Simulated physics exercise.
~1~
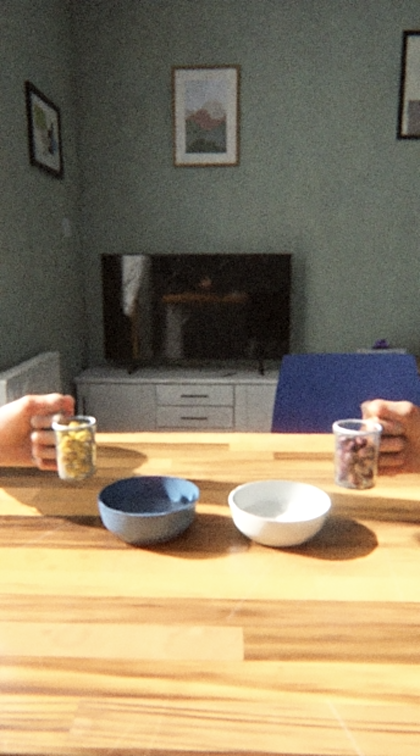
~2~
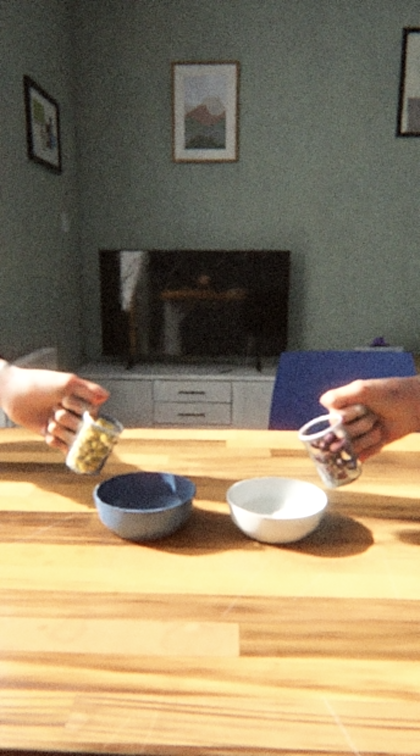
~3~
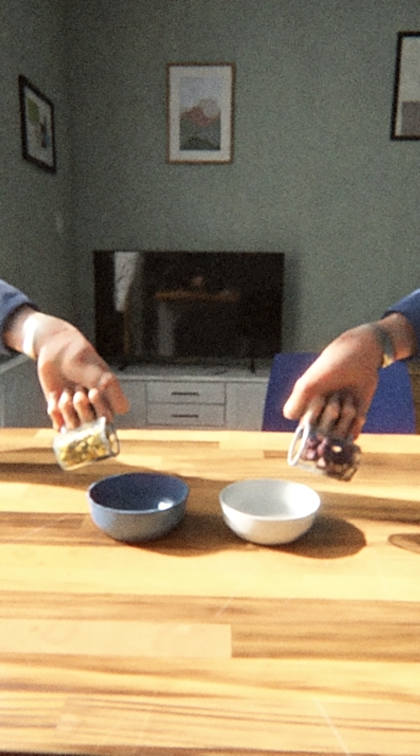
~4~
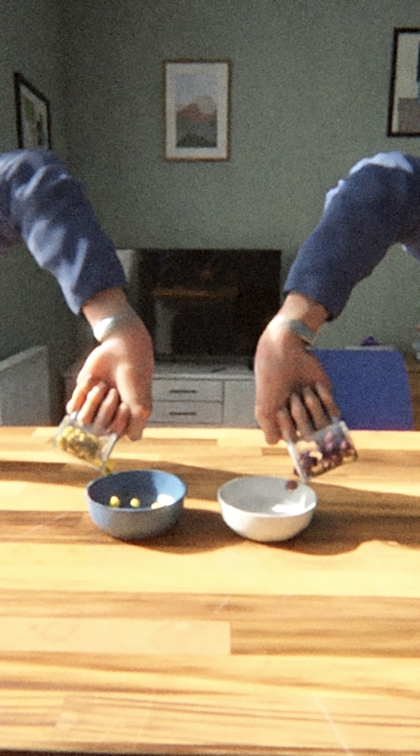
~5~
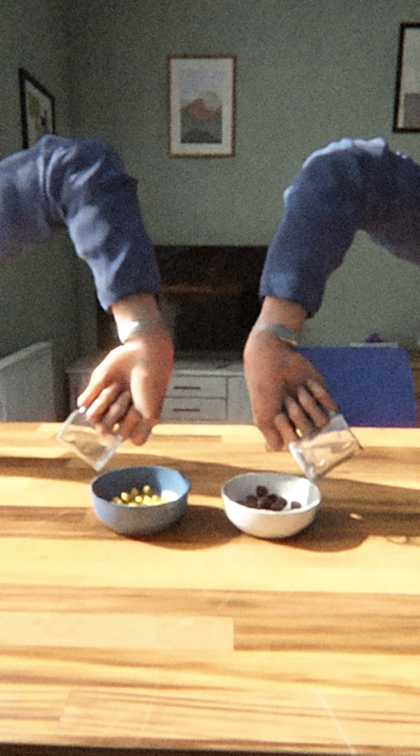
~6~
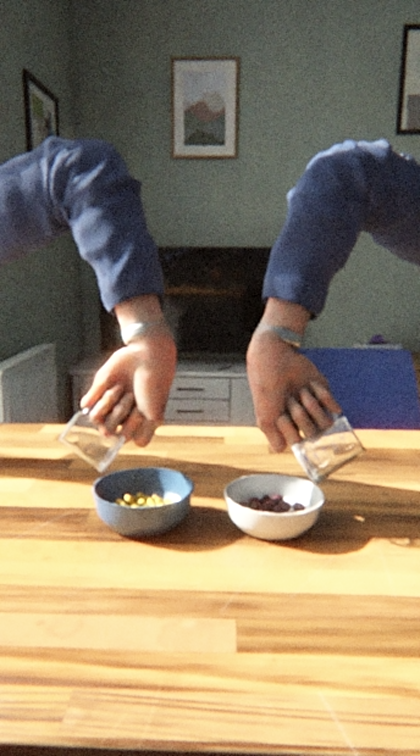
On a sunlit wooden table in a room with green walls and a dark television, a blue bowl and a white bowl sit side by side. Two hands hold clear cups above them, the left with small yellow pieces and the right with dark reddish ones. The hands move inward and tip the cups onto their sides. A few yellow pieces drop into the blue bowl first, then both cups turn over and empty. At the end, the yellow pieces rest in the blue bowl and the dark ones in the white, with none spilled.
